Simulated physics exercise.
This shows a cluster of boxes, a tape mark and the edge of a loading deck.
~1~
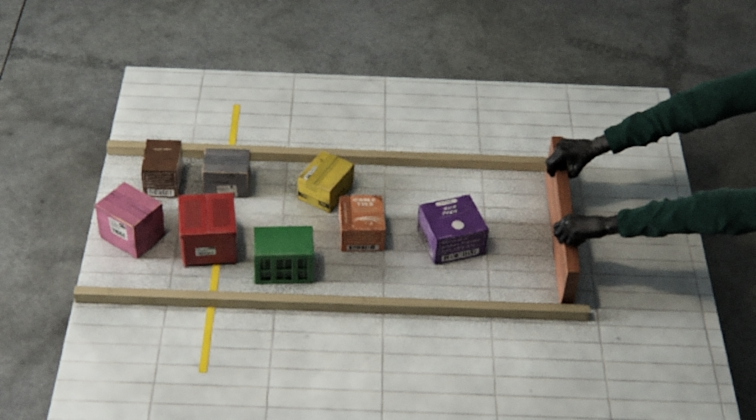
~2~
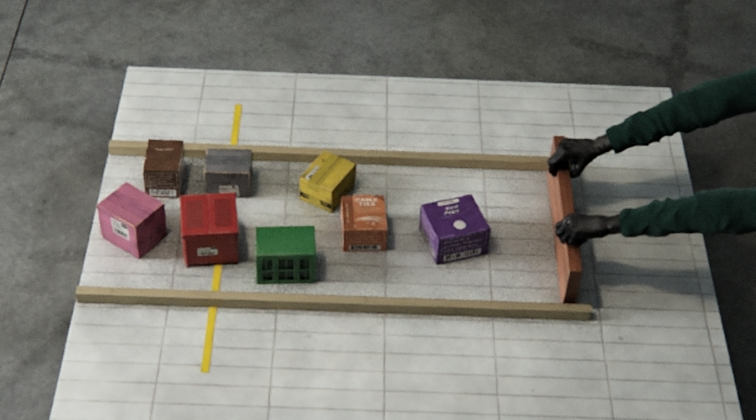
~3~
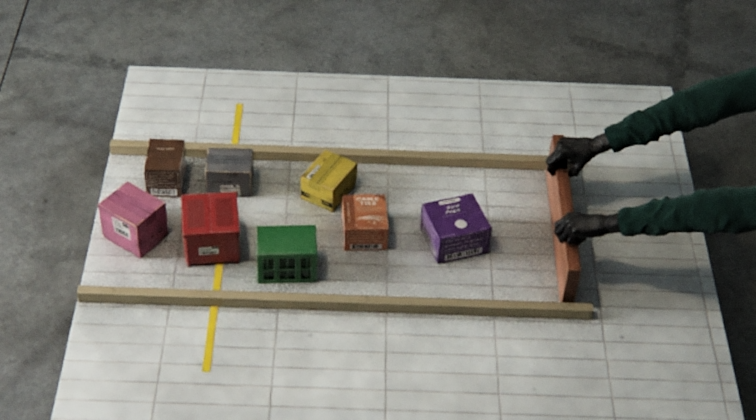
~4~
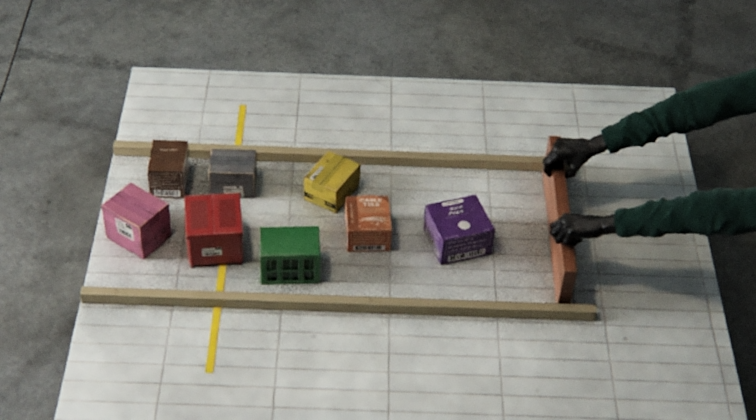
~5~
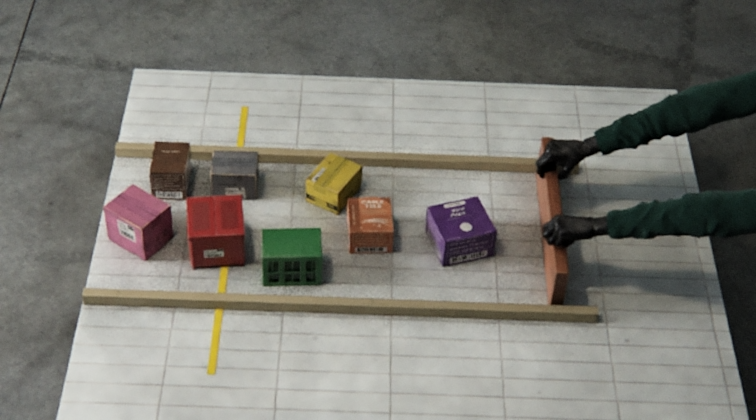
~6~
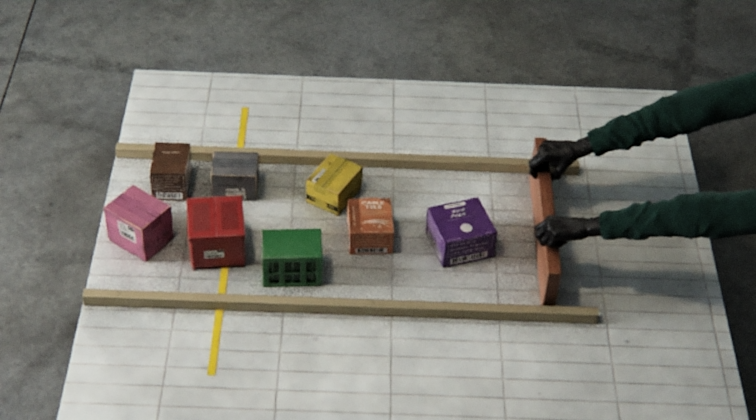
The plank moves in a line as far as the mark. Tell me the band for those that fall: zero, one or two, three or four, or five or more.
Here the number that fall off is one or two.
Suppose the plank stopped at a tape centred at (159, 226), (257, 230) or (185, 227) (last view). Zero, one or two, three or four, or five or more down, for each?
One after another: Five or over; one to two; three or four.
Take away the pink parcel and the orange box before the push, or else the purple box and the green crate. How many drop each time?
It would be 0 and 0.
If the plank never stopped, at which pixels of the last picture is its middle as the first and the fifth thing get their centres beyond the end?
Near (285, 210) and (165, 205).
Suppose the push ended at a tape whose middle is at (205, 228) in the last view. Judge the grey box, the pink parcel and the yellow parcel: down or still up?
The grey box survives, the pink parcel tumbles off, the yellow parcel remains up.
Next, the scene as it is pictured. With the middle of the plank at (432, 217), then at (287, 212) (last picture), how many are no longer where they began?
First 2, then 7.
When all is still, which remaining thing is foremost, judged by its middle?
That is the red tote.
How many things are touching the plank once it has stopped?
3 of them.
Soon after, none off yet; pink parcel at rest near (139, 223); brown box at rest near (171, 171); red tote at rest near (216, 233).
Then, none off yet; pink parcel at rest near (139, 223); brown box at rest near (171, 171); red tote moved a little near (206, 232).
At rest, the number that fall off is one or two; fallen, pink parcel.
